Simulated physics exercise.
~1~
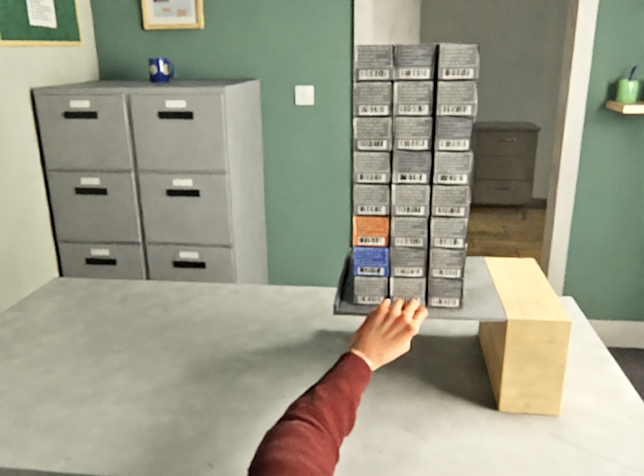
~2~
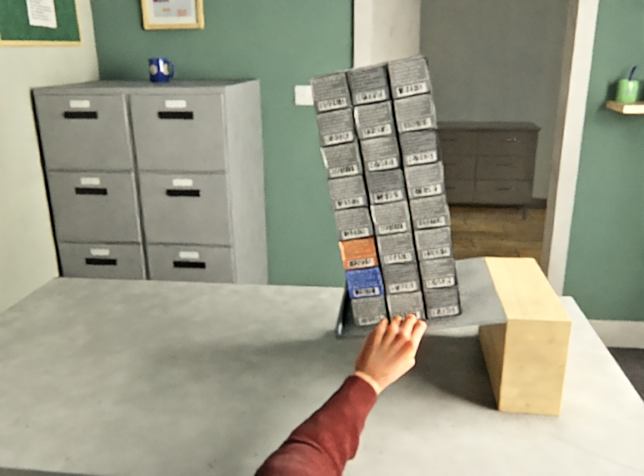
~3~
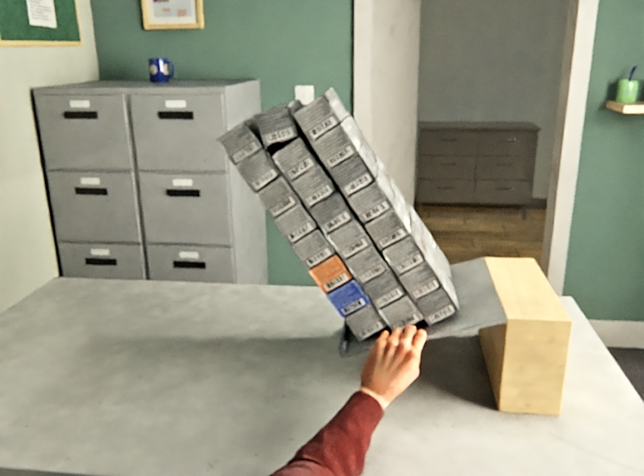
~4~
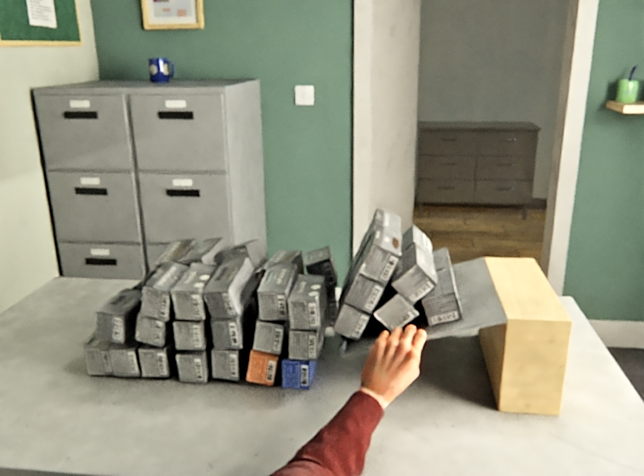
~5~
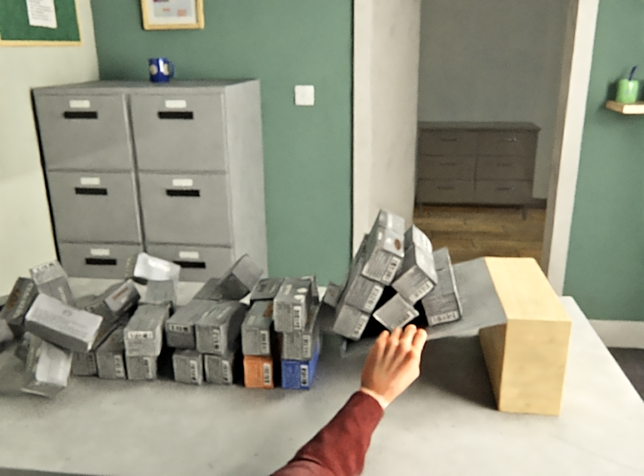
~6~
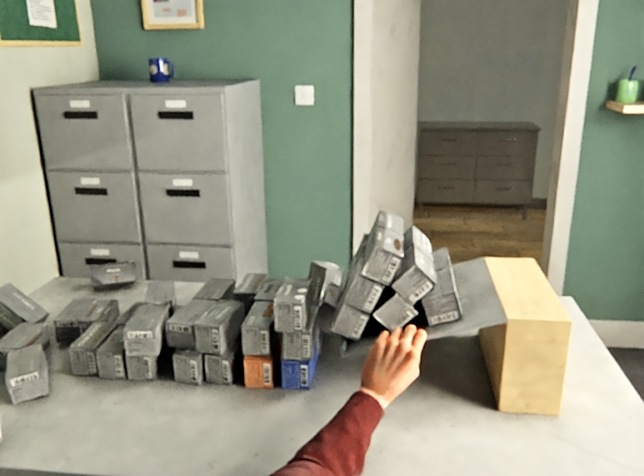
Hand lowering a hinged tray of stacked grey packets, most toppling left across the table, including the orange and blue ones.
